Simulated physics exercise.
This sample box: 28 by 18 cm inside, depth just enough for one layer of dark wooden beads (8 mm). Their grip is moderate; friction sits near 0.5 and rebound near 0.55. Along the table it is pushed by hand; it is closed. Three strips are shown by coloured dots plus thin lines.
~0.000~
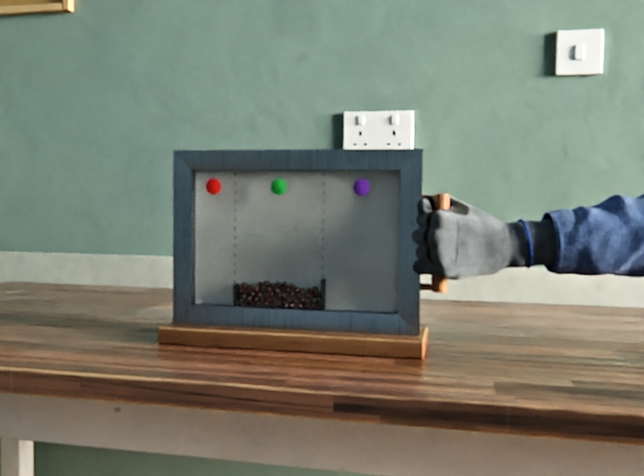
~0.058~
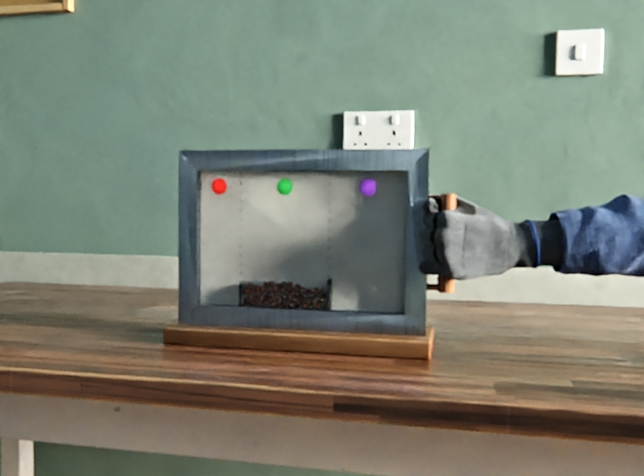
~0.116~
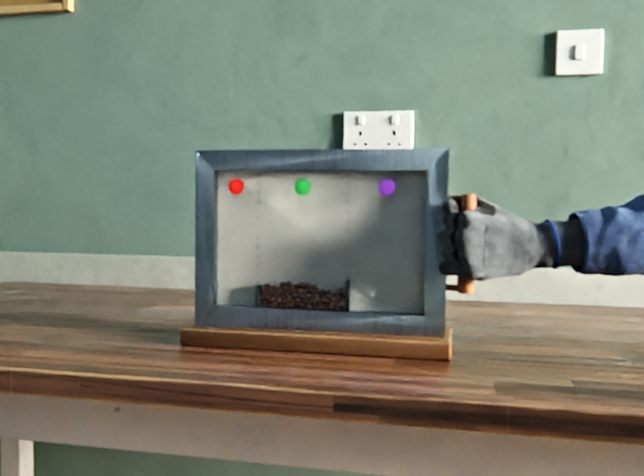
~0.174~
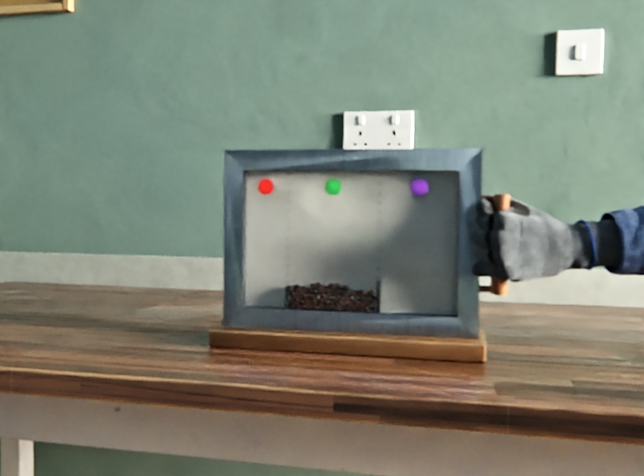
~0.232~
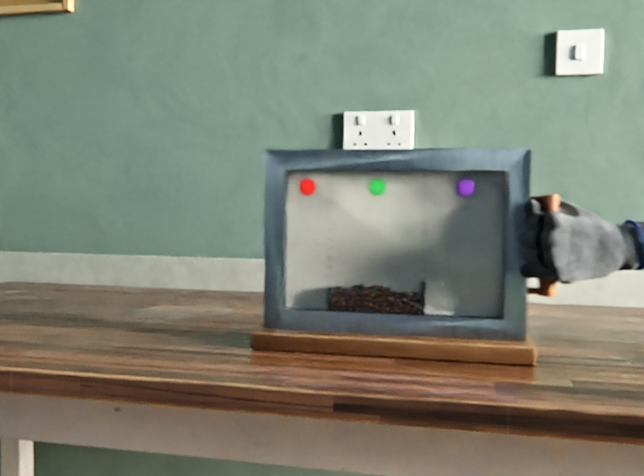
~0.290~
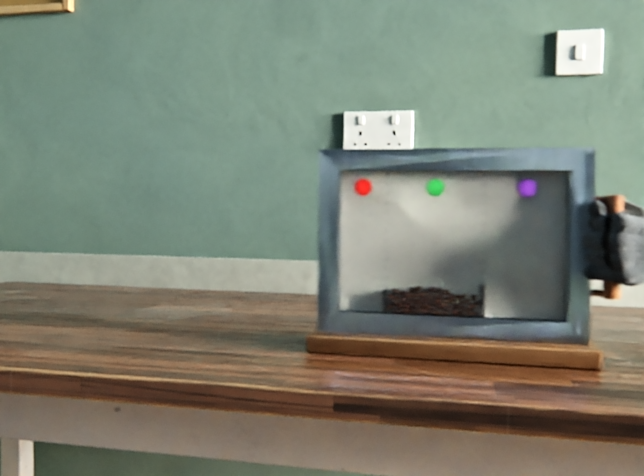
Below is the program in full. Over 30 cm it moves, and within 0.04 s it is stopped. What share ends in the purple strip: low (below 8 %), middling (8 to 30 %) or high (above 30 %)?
Result, purple strip: A medium amount.
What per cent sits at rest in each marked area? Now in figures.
Result: Red strip = 0, purple strip = 20, green strip = 80.
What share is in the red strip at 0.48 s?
Some 0 per cent.
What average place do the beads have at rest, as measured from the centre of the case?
The middle sits around 2 cm right of it and 8 cm below it.
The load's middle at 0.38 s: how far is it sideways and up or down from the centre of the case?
Roughly 1 centimetres to the left and 7 centimetres below.
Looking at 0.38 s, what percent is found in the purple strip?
Close to 0 per cent of the load.
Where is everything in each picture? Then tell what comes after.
In the first frame, at its start; about 60 beads; beads centred (279, 296); top one (266, 284); red (214, 186), purple (362, 187), green (279, 187).
In the second frame, 1 cm to the right; beads centred (284, 296); top one (272, 284).
In the third frame, 3 cm to the right; beads centred (301, 297); top one (289, 284); wall ends (348, 281), (259, 286).
In the fourth frame, 7 cm to the right; beads centred (331, 298); top one (319, 285).
In the fifth frame, 13 cm to the right; beads centred (375, 300); top one (361, 287).
In the sixth frame, 20 cm to the right; beads centred (432, 302); top one (418, 289); red (363, 187), purple (527, 188), green (435, 188).
After 0.38 s, it is 30 cm to the right; the beads' middle is 1 cm left of and 7 cm below the centre; green 100 %.
After 0.48 s, it is 30 cm to the right; the beads' middle is 1 cm right of and 7 cm below the centre; purple 20 %, green 80 %.
After 0.63 s, it is 30 cm to the right; the beads' middle is 2 cm right of and 8 cm below the centre; purple 20 %, green 80 %.
At rest by 1.1 s, it is 30 cm to the right; red 0 %, purple 20 %, green 80 %.
